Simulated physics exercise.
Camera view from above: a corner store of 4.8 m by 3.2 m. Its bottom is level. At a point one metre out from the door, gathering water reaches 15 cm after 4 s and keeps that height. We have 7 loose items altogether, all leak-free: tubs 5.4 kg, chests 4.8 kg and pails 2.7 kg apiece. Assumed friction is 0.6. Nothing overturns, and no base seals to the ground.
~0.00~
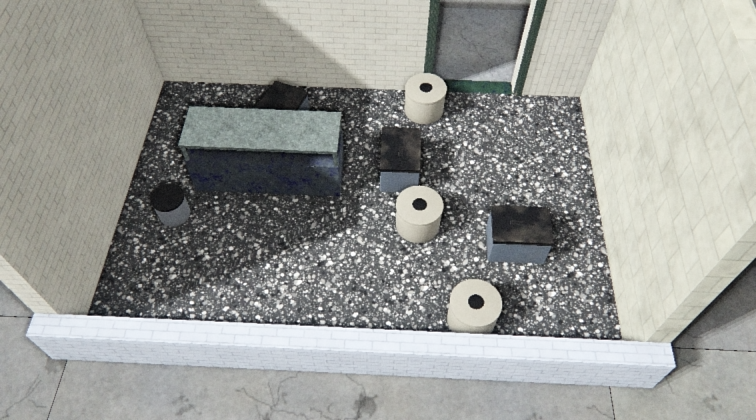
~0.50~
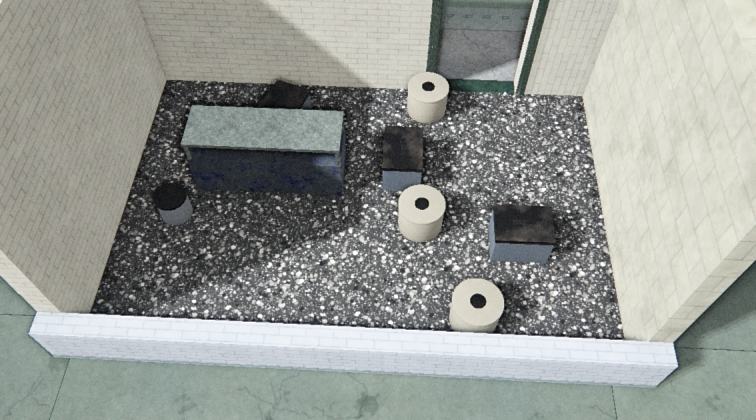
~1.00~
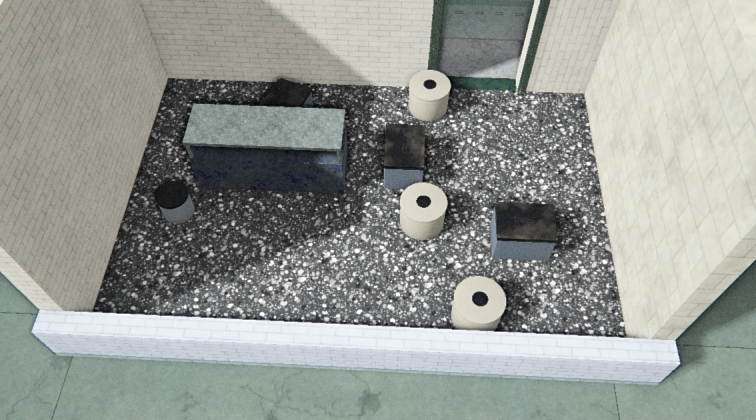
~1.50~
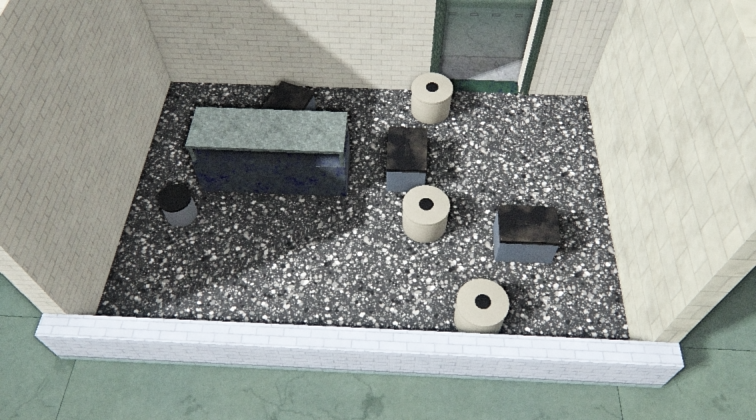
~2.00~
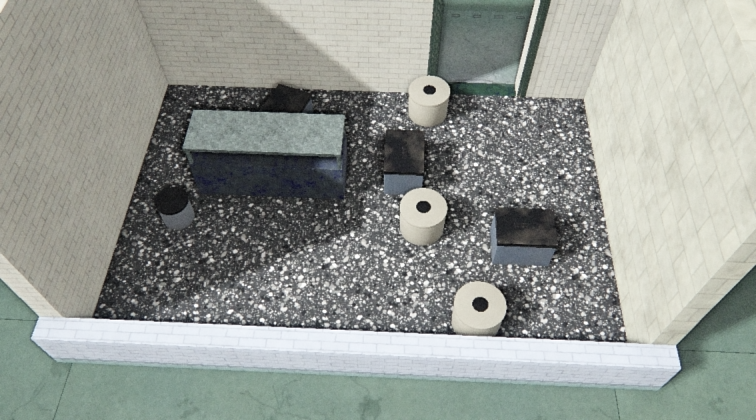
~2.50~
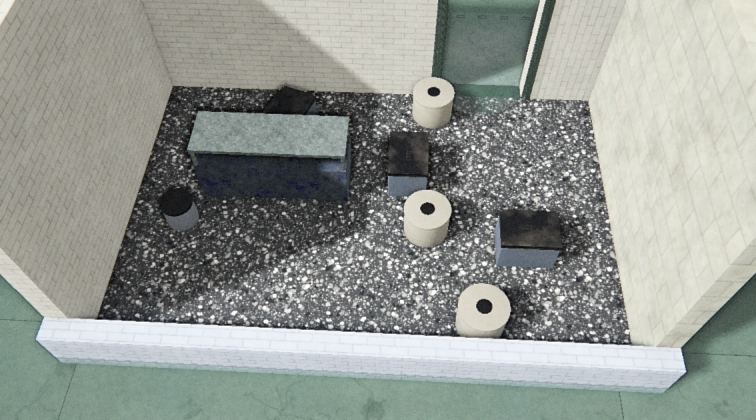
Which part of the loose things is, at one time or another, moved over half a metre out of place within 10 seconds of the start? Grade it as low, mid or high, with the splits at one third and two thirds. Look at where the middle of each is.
Grade: Mid, one to two thirds.
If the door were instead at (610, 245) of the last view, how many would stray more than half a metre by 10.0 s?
That would give 4.
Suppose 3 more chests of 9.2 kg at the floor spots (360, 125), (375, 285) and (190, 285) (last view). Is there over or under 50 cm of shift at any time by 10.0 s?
In order: Below the mark, above the mark, below the mark.
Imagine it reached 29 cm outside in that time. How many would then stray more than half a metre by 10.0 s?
The count would be 6.
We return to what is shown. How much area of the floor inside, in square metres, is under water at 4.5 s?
I'd estimate close to 3.5 m2.
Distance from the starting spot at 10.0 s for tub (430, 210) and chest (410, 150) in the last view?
One is off by 150 cm, the other by 80 cm, in the order asked.
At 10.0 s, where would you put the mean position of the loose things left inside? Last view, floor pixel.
Averaged position, last view: Near pixel (331, 224).
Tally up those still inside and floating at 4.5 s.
My tally comes to 0.
After 3.5 s 0 of 7 are over 50 cm from their spots; 0 afloat.
After 4.5 s 0 of 7 are over 50 cm from their spots; 0 afloat.
After 7.0 s 2 of 7 are over 50 cm from their spots; 3 afloat.
After 10.0 s 4 of 7 are over 50 cm from their spots, and 4 have been at some point; 2 afloat.
